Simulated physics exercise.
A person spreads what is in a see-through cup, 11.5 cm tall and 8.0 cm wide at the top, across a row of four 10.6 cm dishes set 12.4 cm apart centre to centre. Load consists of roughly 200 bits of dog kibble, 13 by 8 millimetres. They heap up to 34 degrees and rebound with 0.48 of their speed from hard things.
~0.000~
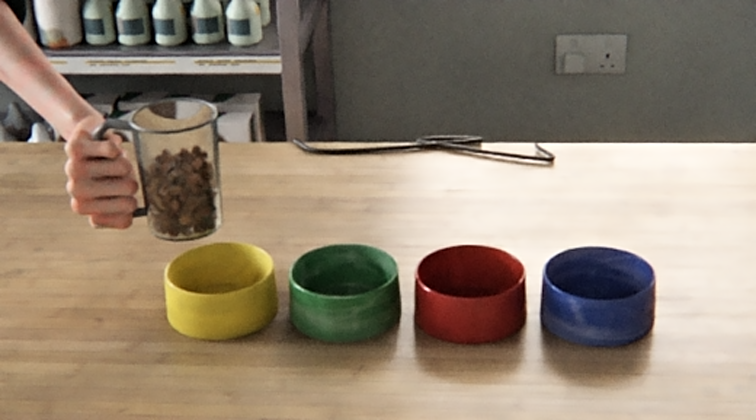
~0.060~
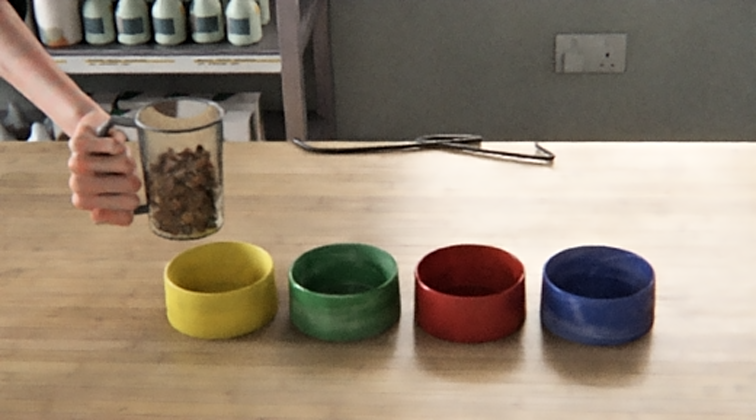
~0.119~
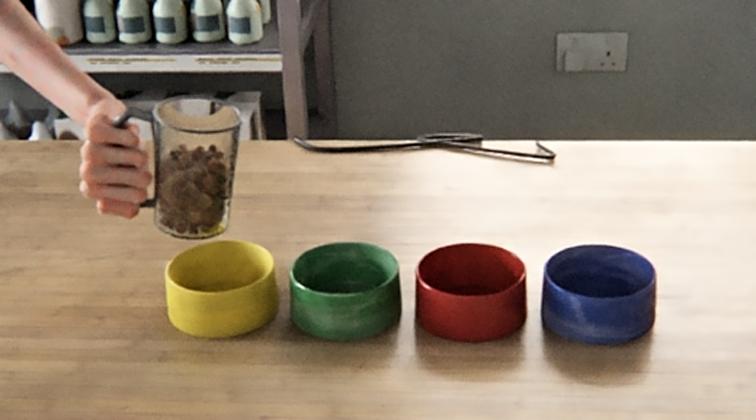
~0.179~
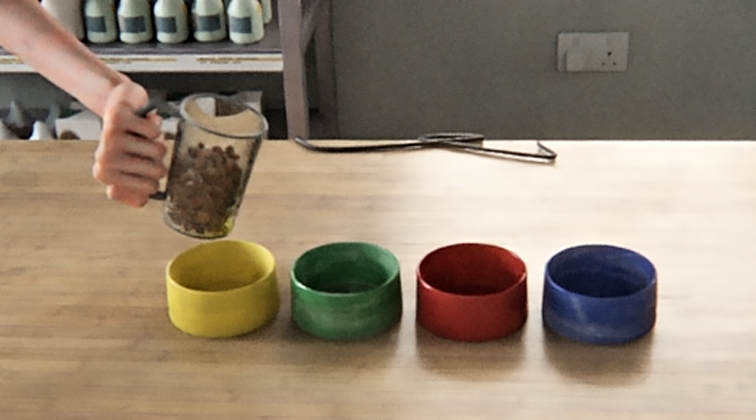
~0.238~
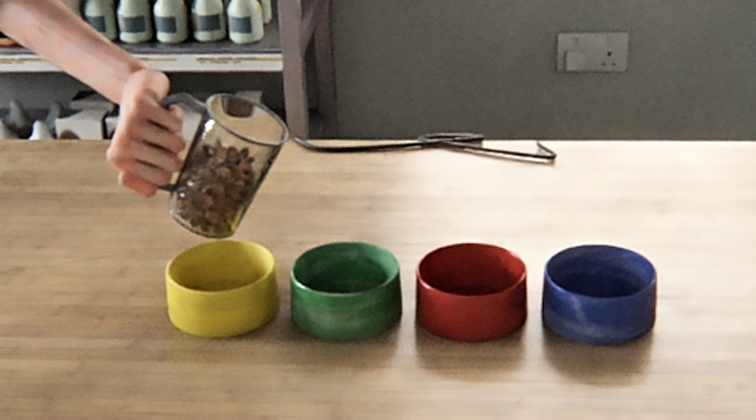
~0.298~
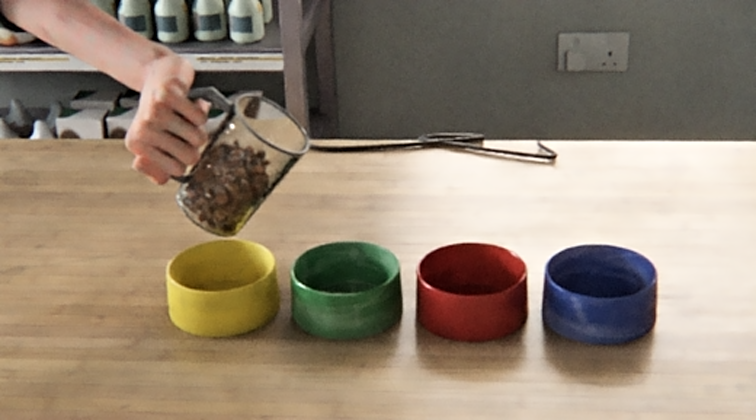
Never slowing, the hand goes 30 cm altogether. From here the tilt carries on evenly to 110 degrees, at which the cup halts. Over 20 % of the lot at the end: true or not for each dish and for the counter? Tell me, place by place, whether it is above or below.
Red: Above the mark; blue: Above the mark; green: Below the mark; yellow: Below the mark; counter: Below the mark.
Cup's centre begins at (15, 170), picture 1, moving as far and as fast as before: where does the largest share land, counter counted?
Green.
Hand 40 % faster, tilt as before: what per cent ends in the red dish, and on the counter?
Red 0, counter 0.
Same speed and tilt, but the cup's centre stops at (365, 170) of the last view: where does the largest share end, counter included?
Red.
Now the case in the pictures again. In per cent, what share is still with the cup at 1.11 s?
Around 60 in a hundred.
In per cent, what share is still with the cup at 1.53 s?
About 25 percent.
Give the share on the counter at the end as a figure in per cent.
10 %.
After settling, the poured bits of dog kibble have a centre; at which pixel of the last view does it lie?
Somewhere around (564, 303) in the final frame.
After 0.78 s, tilt 109 degrees; cup holds 95 %.
Then, at 1.11 s, tilt 110 degrees; cup holds 60 %, red 30 %.
After 1.53 s, tilt 110 degrees; cup holds 25 %, red 30 %, blue 30 %.
By 2.9 s all is still; red 30 %, blue 50 %, green 0 %, yellow 0 %, counter 10 %, cup 10 %.
